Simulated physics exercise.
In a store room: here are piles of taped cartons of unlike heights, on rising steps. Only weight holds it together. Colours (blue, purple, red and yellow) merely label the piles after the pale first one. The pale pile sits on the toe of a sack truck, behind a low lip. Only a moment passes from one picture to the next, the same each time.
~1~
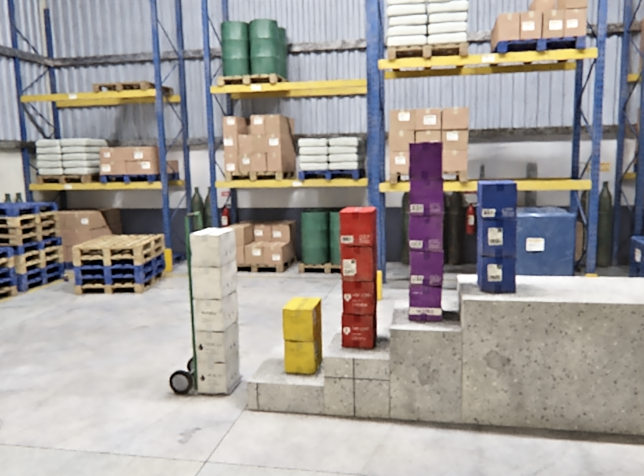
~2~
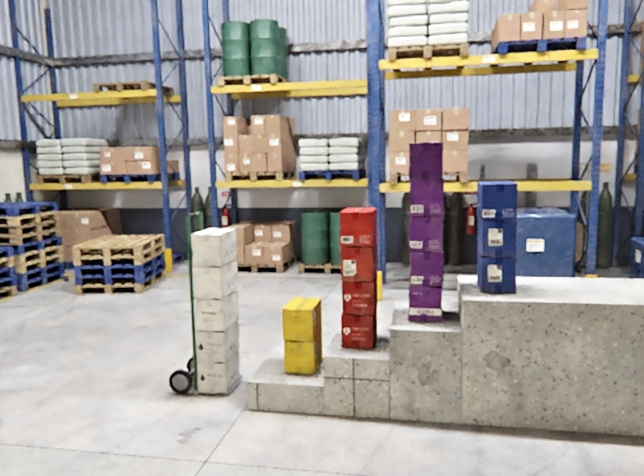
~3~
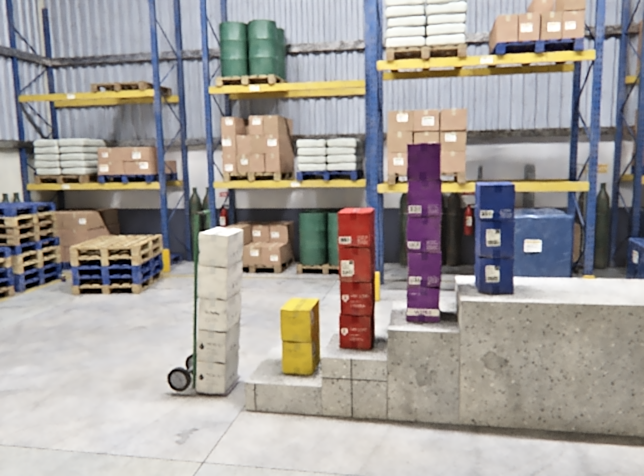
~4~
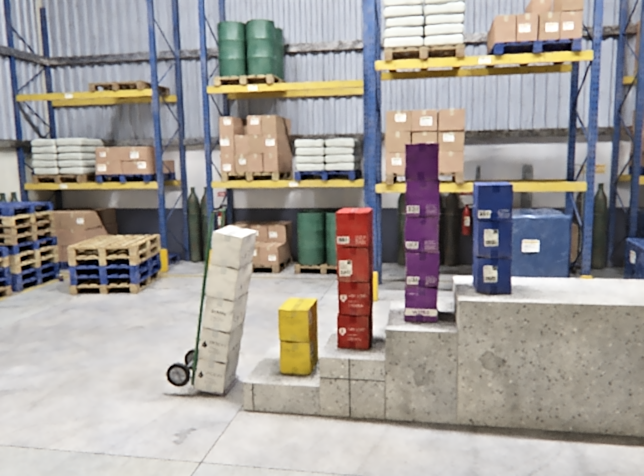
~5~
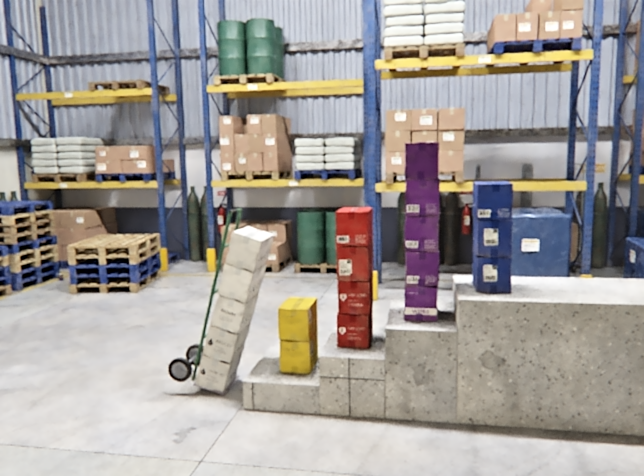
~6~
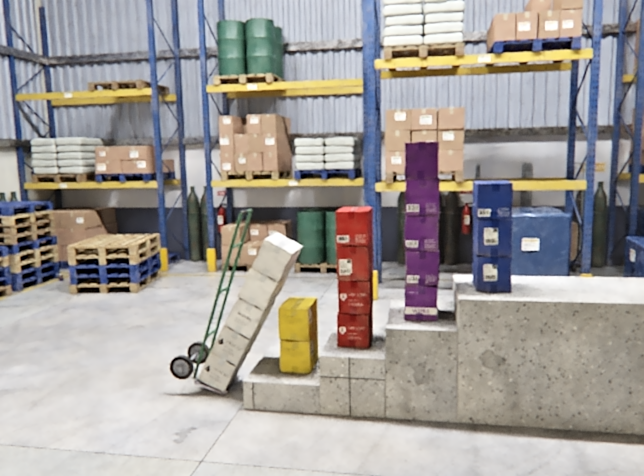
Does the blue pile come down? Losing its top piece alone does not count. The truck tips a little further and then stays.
In the end the blue column survives.
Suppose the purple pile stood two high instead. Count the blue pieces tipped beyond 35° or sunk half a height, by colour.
By colour: Blue 0.
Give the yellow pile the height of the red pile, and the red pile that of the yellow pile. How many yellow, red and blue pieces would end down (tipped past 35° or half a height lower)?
Down at the end: Yellow 0, red 0, blue 0.
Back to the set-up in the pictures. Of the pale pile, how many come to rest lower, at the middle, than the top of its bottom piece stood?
The count is 1.
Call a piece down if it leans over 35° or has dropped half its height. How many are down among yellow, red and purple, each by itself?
By colour: Yellow 0, red 0, purple 0.
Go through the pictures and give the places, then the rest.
In the first picture (each place is the centre of the face we see best), truck frame (189, 252) level; top blue carton (499, 202); top red carton (356, 229); the others all in place.
The second picture shows truck frame (190, 252) level; top blue carton (499, 202).
The third picture shows truck frame (196, 250) rocked barely, top of the pale pile leaning barely; top blue carton (497, 203); the others all in place.
The fourth picture shows truck frame (208, 249) rocked a little, top of the pale pile leaning a little; top blue carton (495, 203); the others all in place.
The fifth picture shows truck frame (223, 248) rocked clearly, top of the pale pile leaning clearly; top blue carton (495, 202); the others all in place.
The sixth picture shows truck frame (231, 248) rocked clearly, top of the pale pile leaning well over; top blue carton (495, 202); top red carton (352, 229); the others all in place.
Just after the last frame, 0 of the pale pile down; none of the 3 blue cartons down (0 of 14 in all colours); top blue carton unmoved.
A moment on, 5 of the pale pile down; none of the 3 blue cartons down (0 of 14 in all colours); top blue carton unmoved.
Further on, 4 of the pale pile down; none of the 3 blue cartons down (0 of 14 in all colours); top blue carton unmoved; top yellow carton tilted barely.
When it is over, 4 of the pale pile down; none of the 3 blue cartons down (0 of 14 in all colours); top blue carton unmoved; top yellow carton tilted barely. In pixels of the last frame, middles, top blue carton near (492, 200), top yellow carton near (313, 318).
